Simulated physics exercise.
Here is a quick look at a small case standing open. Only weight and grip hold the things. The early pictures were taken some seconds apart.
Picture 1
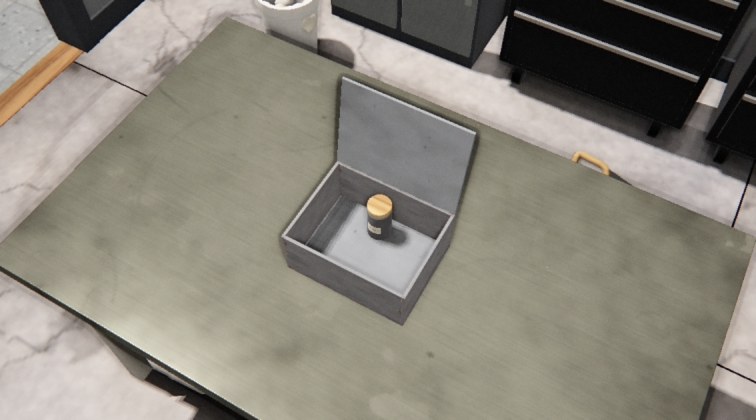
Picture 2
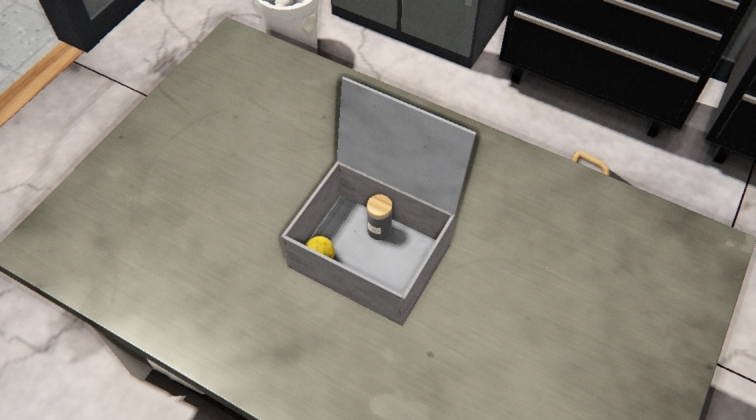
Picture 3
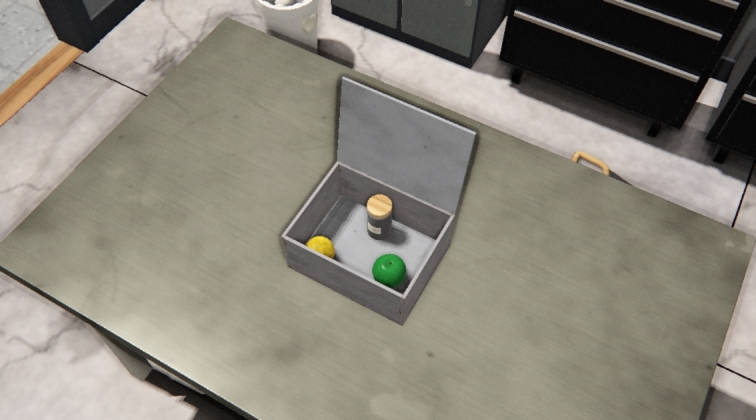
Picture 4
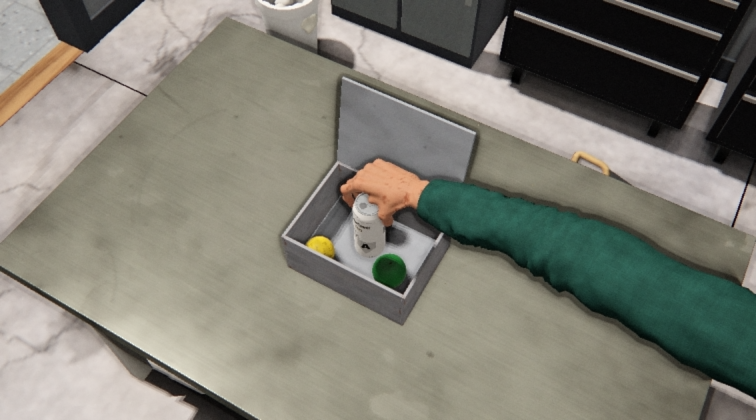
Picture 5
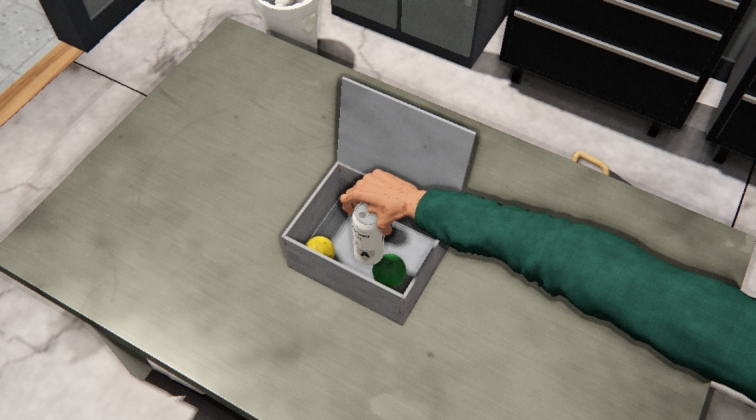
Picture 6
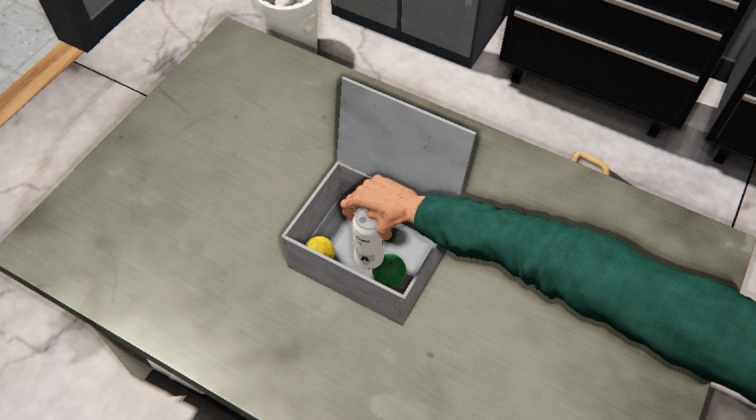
In this clip, an open grey box on a table holds a dark shaker with a wooden lid; a yellow item and then a green apple appear inside, and a green-sleeved arm lowers a white can among them, still gripping it.
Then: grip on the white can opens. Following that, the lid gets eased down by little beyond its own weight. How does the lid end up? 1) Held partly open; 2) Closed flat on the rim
2, closed flat on the rim.
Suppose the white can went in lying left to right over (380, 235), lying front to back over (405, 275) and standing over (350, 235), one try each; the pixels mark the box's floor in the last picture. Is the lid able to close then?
In the first case the lid comes down fully; in the second it comes down fully; in the third it stays propped open.
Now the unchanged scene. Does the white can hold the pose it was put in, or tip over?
In the end, it winds up askew.
Then, 0.70 s later than the last frame, white can on its side near (357, 234); green apple moved a little.
Then, 1.70 s later than the last frame, lid 46° above the rim; white can on its side near (357, 234); green apple moved a little; yellow ball moved a little.
When it is over, lid shut; lying over in the box, white can; the other 3 as before. End places, in pixels of the last picture, white can near (357, 234).
